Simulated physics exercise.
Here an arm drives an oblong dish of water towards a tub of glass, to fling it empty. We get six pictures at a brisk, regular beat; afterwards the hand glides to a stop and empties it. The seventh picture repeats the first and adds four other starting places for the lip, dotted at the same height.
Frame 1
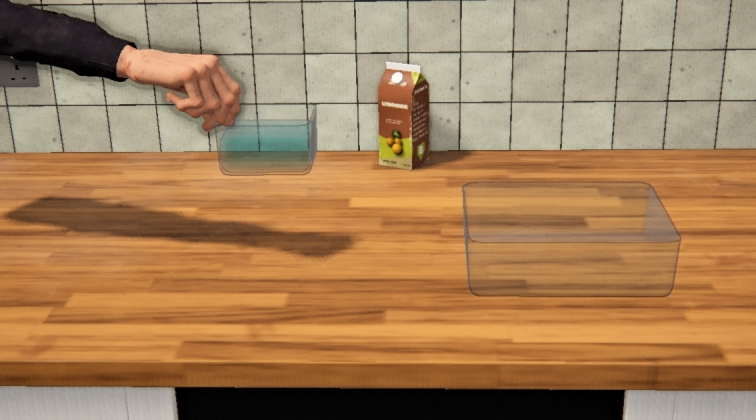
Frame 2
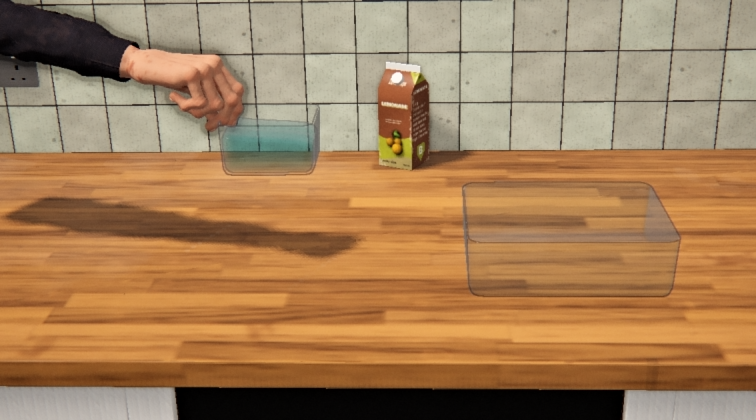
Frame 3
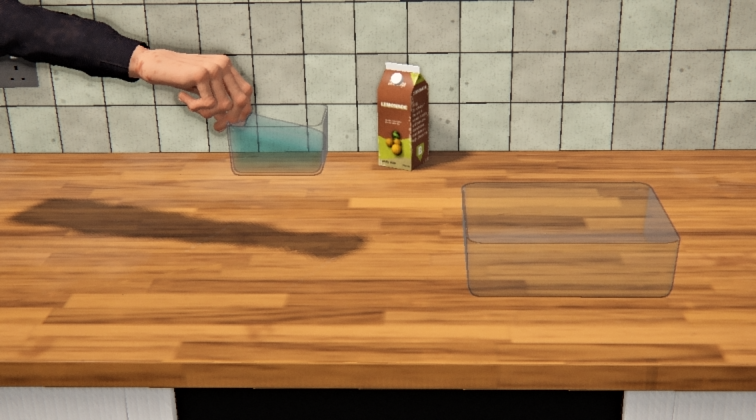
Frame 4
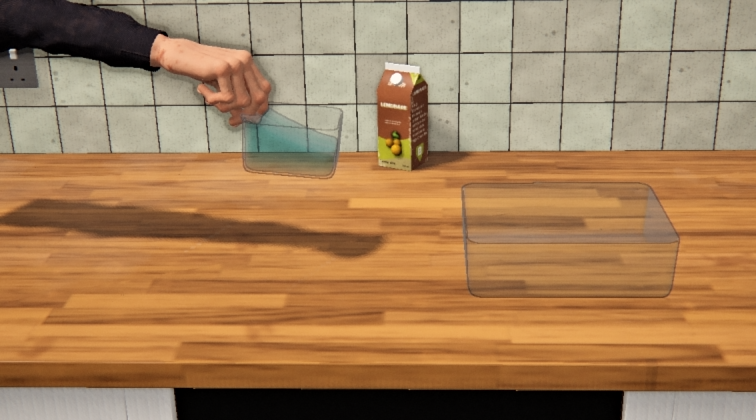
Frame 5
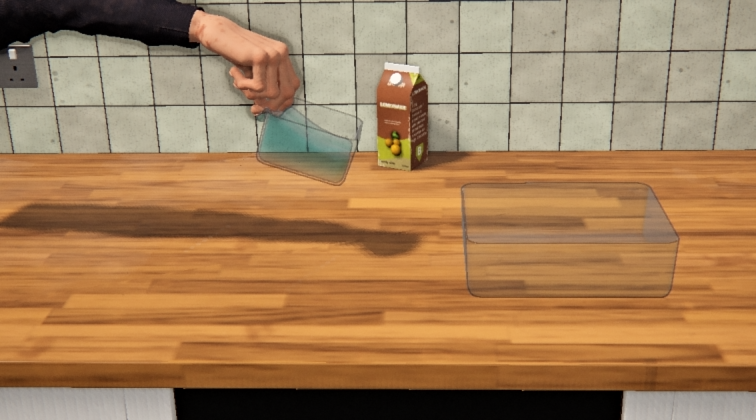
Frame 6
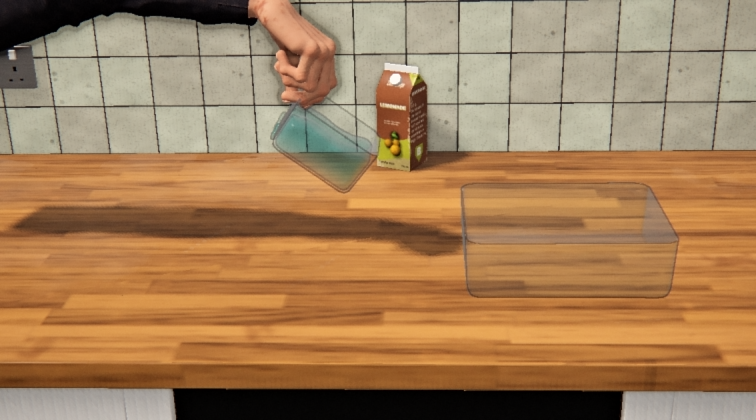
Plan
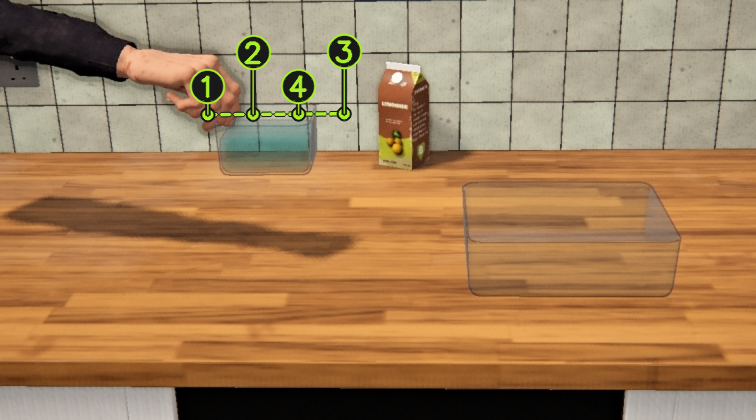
On a wooden kitchen counter, a hand moves a clear rectangular dish of blue-green water rightward past a brown carton, slowly at first, then lifts and tilts it down to the right, with an empty clear tub standing at right.
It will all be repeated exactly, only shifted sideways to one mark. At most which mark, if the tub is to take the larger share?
Choose 3.
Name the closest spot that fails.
Here it is spot 4.
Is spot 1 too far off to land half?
Yes.
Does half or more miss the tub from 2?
Yes, that goes wrong.
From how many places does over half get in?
One of the four.
On the marked copy, 1 at (207, 114); 2 at (253, 114); 3 at (344, 113); 4 at (298, 114).
For spot 1, about 0 % lands in the tub, 100 % falls short.
For spot 2, about 0 % lands in the tub, 98 % falls short.
For spot 3, about 74 % lands in the tub, 17 % falls short and 9 % goes beside or beyond.
For spot 4, about 22 % lands in the tub, 73 % falls short and 5 % goes beside or beyond.
